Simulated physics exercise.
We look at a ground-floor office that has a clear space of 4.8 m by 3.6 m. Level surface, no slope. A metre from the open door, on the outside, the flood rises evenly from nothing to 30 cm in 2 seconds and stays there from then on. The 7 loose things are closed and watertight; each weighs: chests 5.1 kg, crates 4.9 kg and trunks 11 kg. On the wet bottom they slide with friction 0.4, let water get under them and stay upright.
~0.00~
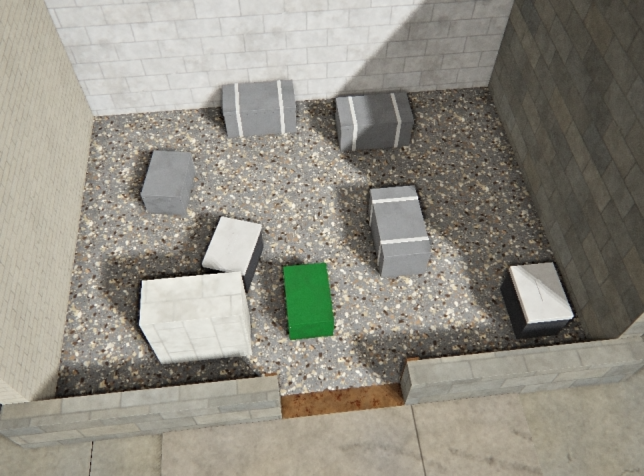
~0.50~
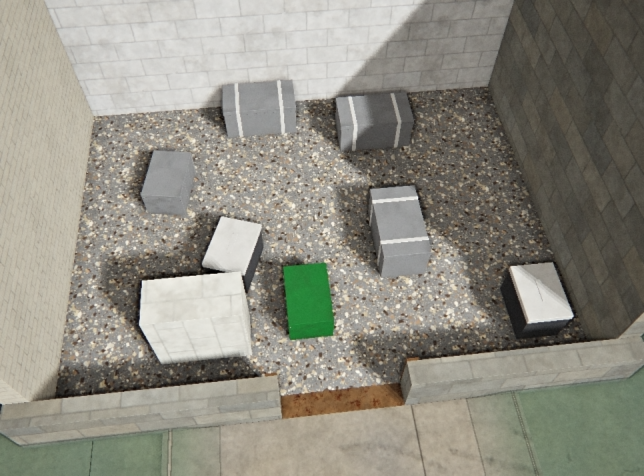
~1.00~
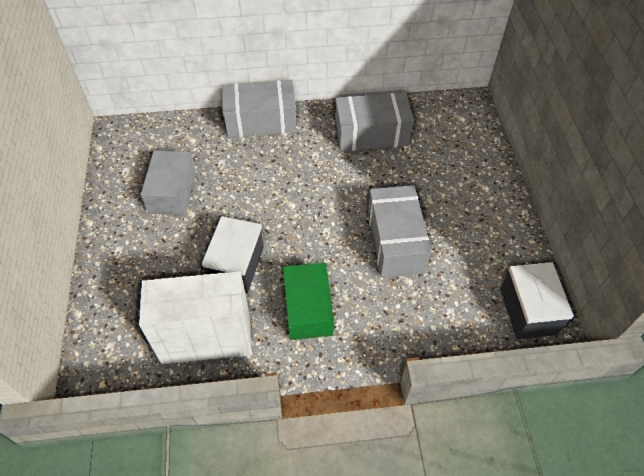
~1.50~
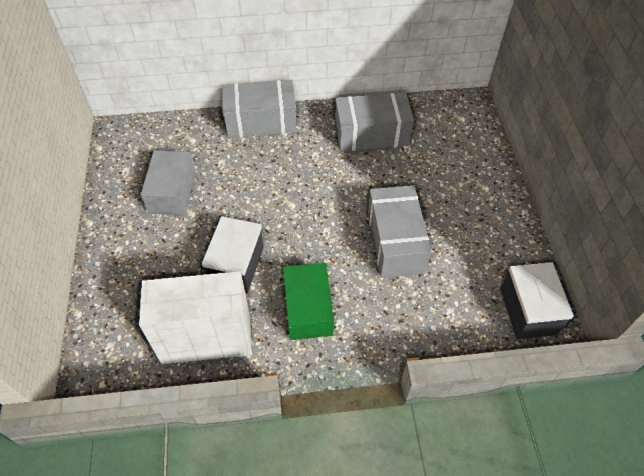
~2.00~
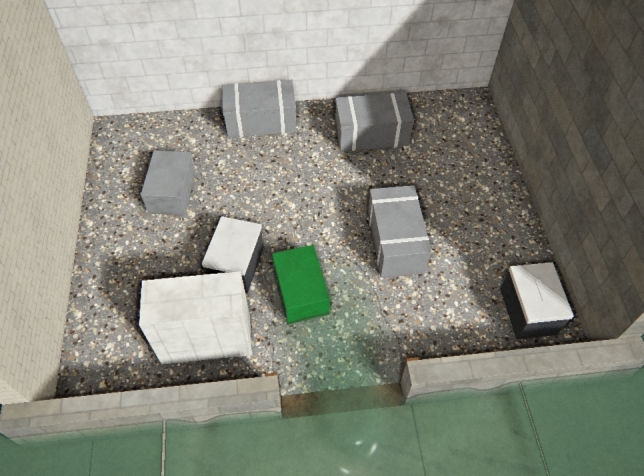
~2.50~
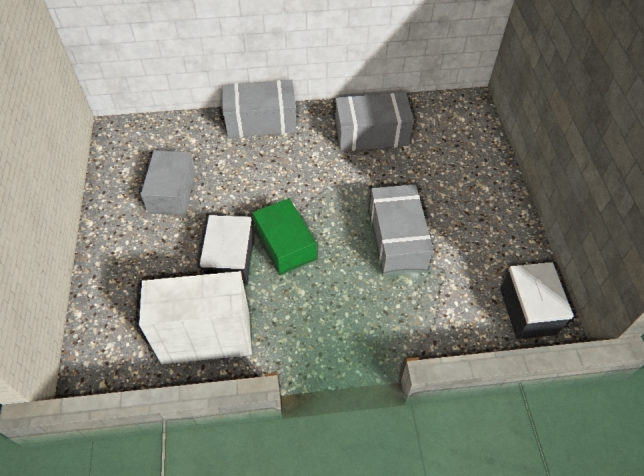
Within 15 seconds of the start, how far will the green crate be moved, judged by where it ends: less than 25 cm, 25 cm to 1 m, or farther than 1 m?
It will be moved farther than 1 m.
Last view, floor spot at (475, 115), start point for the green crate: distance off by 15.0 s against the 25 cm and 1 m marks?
In that run it wanders far off.
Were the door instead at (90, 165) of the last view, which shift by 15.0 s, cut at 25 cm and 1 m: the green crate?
With that change, the green crate travels a long distance.
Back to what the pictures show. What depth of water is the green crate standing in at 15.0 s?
Near 13 cm deep.
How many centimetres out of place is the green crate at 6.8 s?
Displacement by then near 250 cm.
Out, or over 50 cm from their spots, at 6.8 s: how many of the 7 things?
Count then: 6.
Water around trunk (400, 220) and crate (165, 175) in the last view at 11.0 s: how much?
Depth approx. 14 cm / 10 cm.
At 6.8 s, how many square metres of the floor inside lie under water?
Some 16 m2 of it.
After 3.5 s the green crate is near (256, 131), 2.0 m from its start, afloat; 1 afloat.
After 6.8 s the green crate is near (166, 138), 2.4 m from its start, afloat; 6 afloat.
After 11.0 s the green crate is near (194, 266), 1.0 m from its start, afloat; 7 afloat.
After 15.0 s the green crate is near (170, 177), 1.9 m from its start, afloat; 7 afloat.
